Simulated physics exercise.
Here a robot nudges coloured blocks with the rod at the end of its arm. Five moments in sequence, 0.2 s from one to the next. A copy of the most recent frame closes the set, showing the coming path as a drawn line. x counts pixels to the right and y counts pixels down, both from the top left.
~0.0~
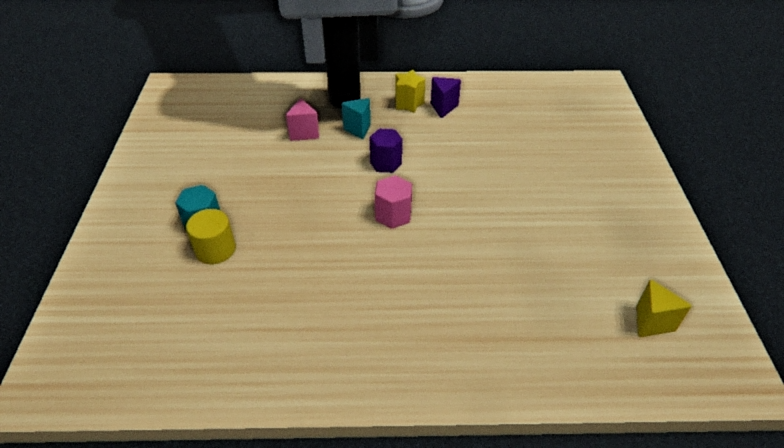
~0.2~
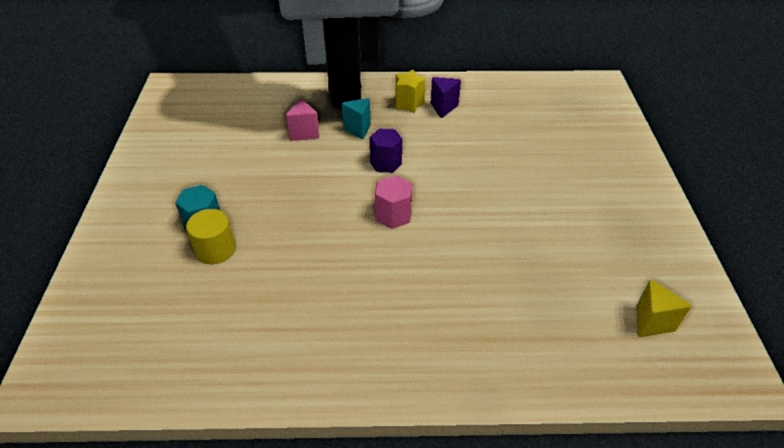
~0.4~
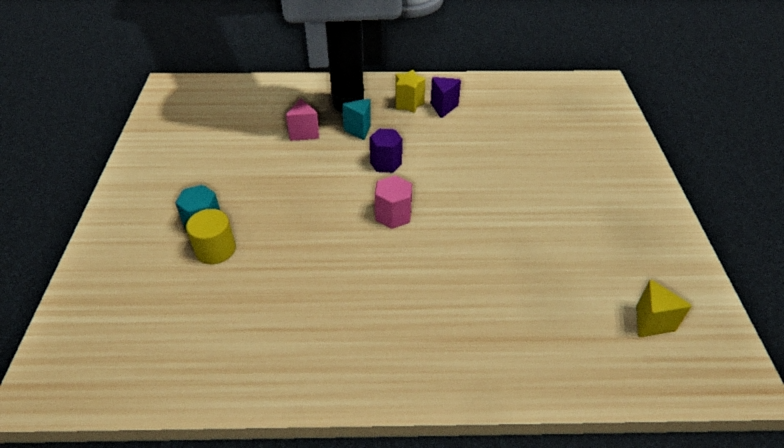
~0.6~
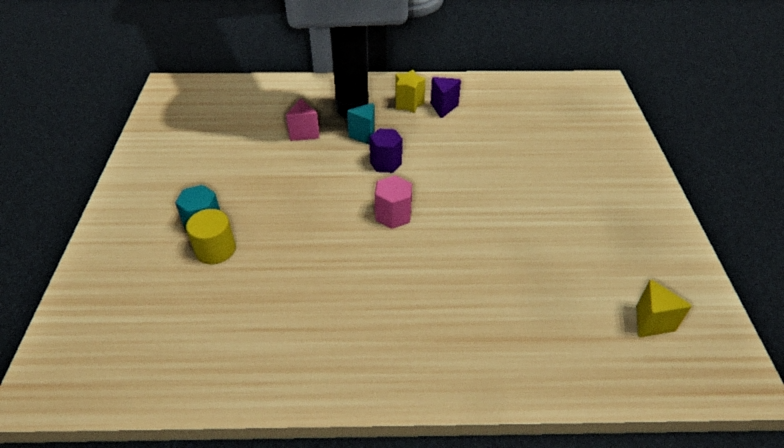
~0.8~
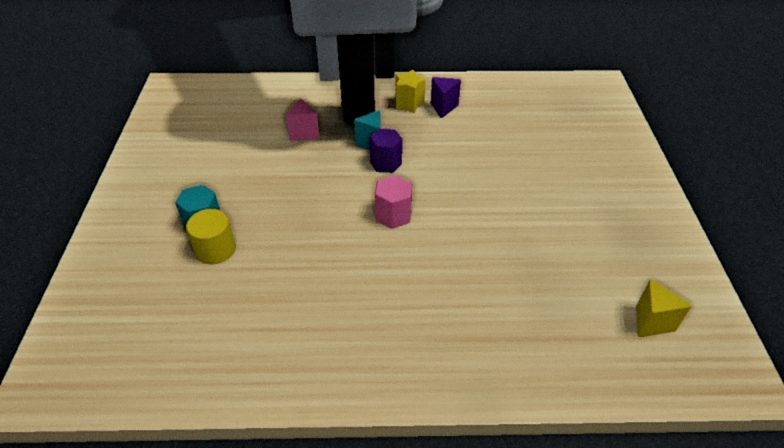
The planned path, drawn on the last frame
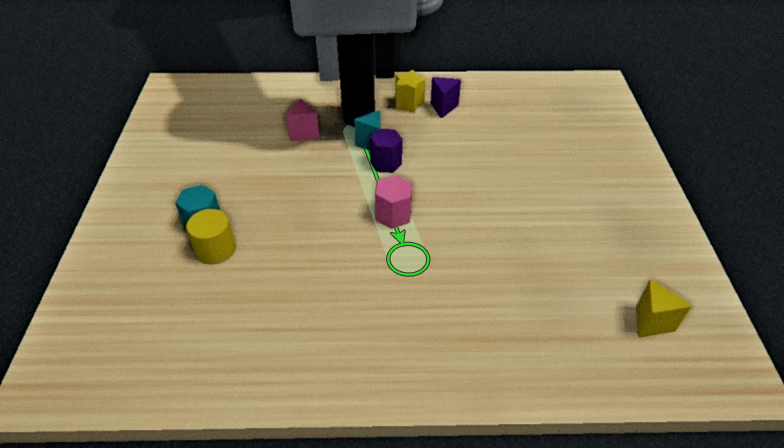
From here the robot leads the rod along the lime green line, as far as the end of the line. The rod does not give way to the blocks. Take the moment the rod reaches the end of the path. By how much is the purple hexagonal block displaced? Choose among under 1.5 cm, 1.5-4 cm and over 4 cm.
Range: Over 4 cm.
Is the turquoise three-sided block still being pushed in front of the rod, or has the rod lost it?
By then it is beside or behind the rod.
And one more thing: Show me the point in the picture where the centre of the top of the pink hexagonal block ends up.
The middle of its top is at (421, 263).
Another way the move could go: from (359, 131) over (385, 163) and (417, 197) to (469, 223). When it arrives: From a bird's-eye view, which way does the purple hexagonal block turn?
From the top: Clockwise.
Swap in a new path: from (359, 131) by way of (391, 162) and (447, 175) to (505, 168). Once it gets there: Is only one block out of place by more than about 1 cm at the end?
No, I don't think so.
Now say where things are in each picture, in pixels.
In the first frame, rod's lower end at (345, 101); pink three-sided block at (301, 108); turquoise three-sided block at (358, 104); purple hexagonal block at (386, 137); pink hexagonal block at (394, 188).
In the second frame, rod at (346, 102); blocks still.
In the third frame, rod at (348, 105); blocks still.
In the fourth frame, rod at (353, 110); turquoise three-sided block at (364, 110).
In the fifth frame, rod at (359, 118); pink three-sided block at (301, 108); turquoise three-sided block at (371, 118); purple hexagonal block at (386, 137); pink hexagonal block at (394, 188).
Drawn move, from (359, 131) directly to (408, 259).
What follows on the original path. One third of the way, rod at (373, 155); turquoise three-sided block at (401, 140), turned 50° anticlockwise; purple hexagonal block at (407, 155), turned 30° clockwise.
Two thirds of the way, rod at (390, 197); turquoise three-sided block at (403, 141), turned 65° anticlockwise; purple hexagonal block at (416, 161); pink hexagonal block at (402, 209).
At the end, rod at (409, 246); pink three-sided block still; turquoise three-sided block at (403, 141), turned 65° anticlockwise; purple hexagonal block at (416, 161); pink hexagonal block at (421, 263).
